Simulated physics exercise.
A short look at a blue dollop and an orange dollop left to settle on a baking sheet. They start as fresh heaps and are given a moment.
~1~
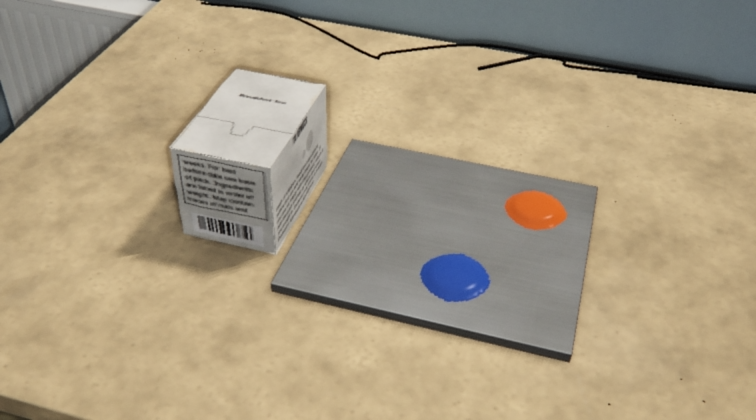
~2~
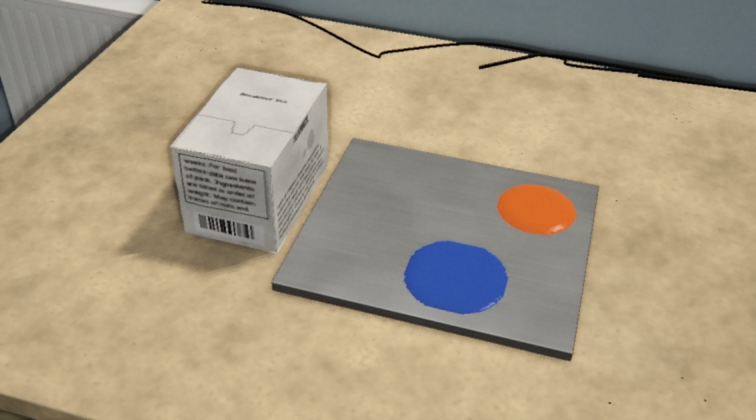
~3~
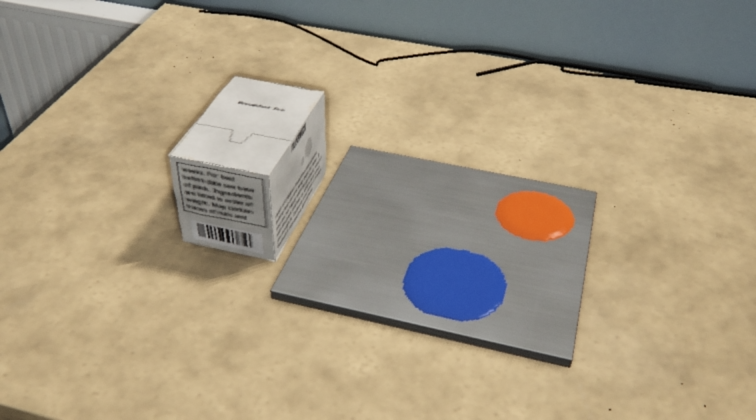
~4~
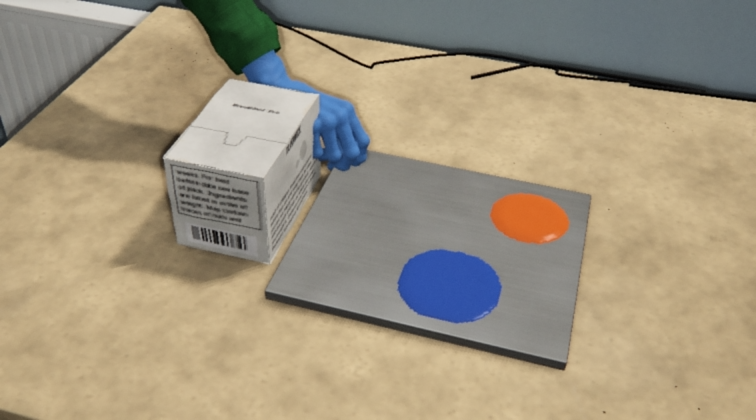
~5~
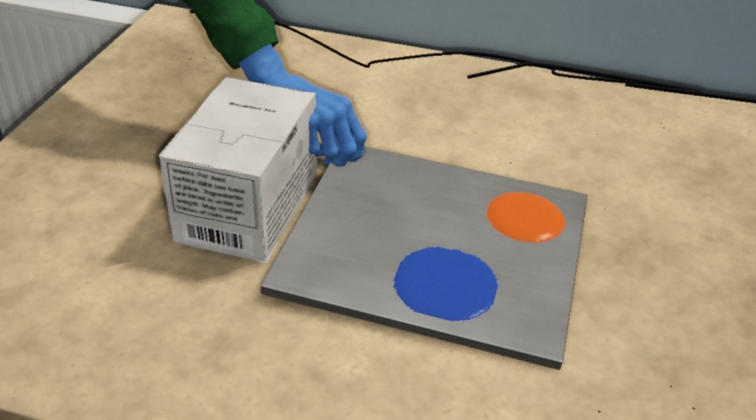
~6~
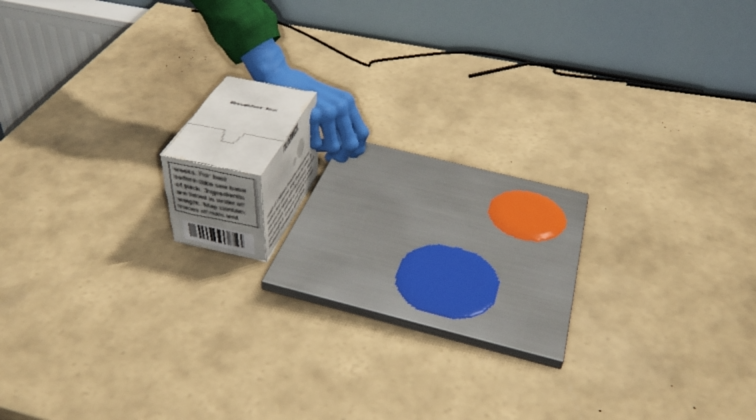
The video shows a blue dollop and an orange dollop spreading out on a flat grey baking sheet beside a white packet; then a blue-gloved hand takes the sheet's far left corner and raises that end very slightly.
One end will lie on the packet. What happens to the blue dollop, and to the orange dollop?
The blue dollop drips off the end; the orange dollop drips off the end.
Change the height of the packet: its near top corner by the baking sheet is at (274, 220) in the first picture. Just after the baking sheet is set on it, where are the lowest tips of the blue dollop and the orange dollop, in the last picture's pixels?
The first near (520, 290), the second near (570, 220).
Next, slope about 25°; the blue dollop has crept down a long way; the orange dollop is dripping off the low end.
After that, the blue dollop is dripping off the low end; the orange dollop is dripping off the low end.
Finally, slope about 25°; the blue dollop is dripping off the low end; the orange dollop is dripping off the low end.
